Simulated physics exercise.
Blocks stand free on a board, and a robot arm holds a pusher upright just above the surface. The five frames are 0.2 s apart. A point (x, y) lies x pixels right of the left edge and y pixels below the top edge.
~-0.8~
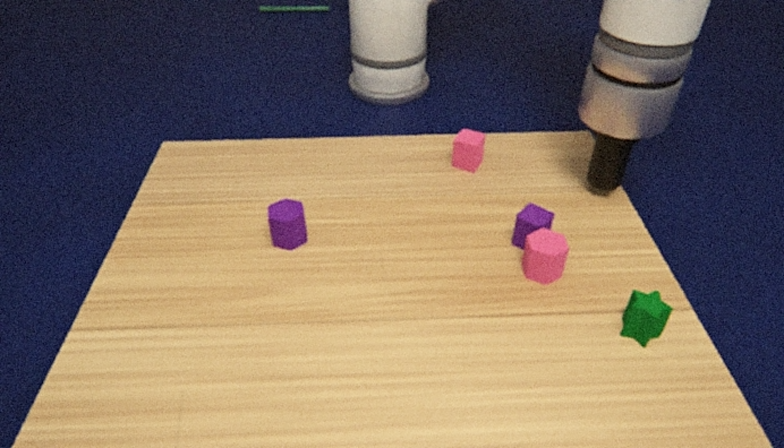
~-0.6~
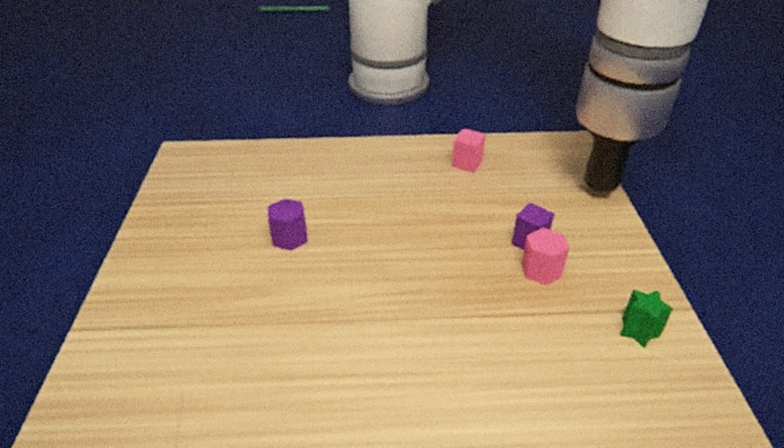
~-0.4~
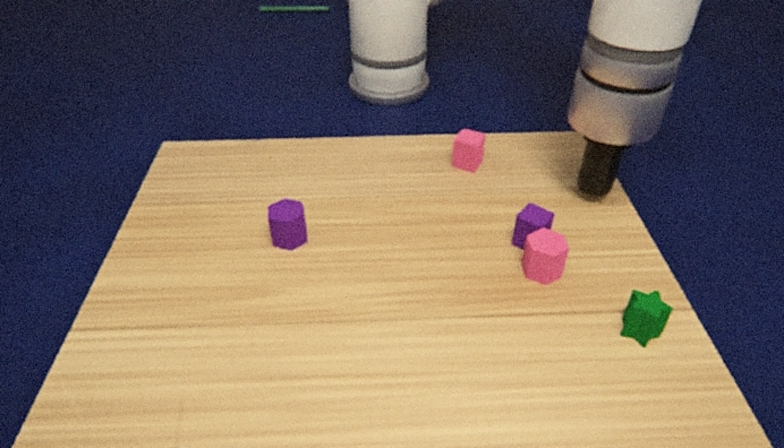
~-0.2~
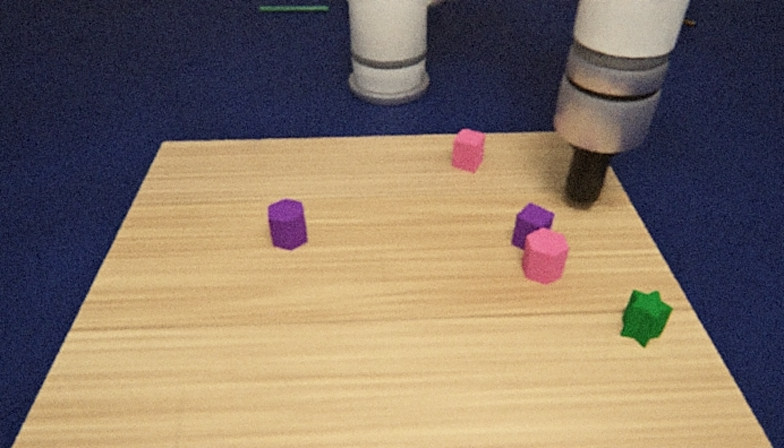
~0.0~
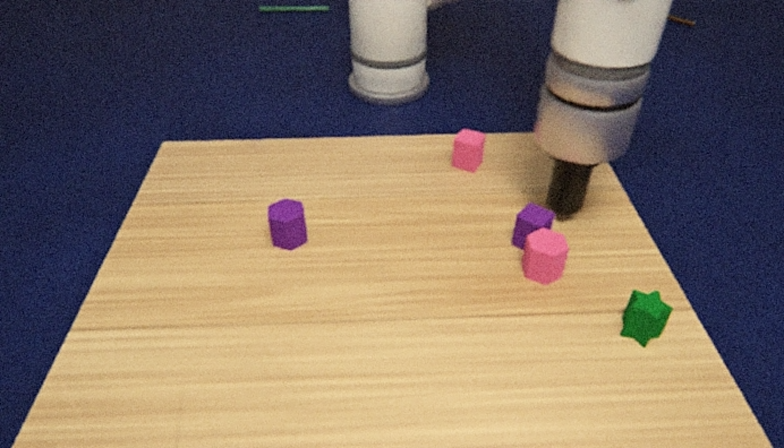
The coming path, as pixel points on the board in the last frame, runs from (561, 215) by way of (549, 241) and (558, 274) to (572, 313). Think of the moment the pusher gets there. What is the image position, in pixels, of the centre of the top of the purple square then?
Pixel (521, 224).
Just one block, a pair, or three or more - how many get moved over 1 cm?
The push moves two blocks more than 1 cm.
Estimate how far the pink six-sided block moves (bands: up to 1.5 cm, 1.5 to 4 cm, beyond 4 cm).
The pink six-sided block moves over 4 cm.
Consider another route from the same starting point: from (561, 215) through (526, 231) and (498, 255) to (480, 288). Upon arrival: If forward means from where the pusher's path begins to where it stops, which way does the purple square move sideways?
Facing from start to end, it shifts left.
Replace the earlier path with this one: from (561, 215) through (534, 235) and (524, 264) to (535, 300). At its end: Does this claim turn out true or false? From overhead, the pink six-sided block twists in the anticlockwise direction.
True - the claim holds.
The first path, step by step. One third of the way, pusher at (551, 231); purple square at (526, 221), turned 25° clockwise.
Two thirds of the way, pusher at (561, 264); purple square at (521, 224), turned 45° clockwise; pink six-sided block at (546, 267), turned 20° clockwise.
At the end, pusher at (575, 302); purple square at (521, 224), turned 45° clockwise; pink six-sided block at (538, 284), turned 55° clockwise; green star-shaped block unmoved.
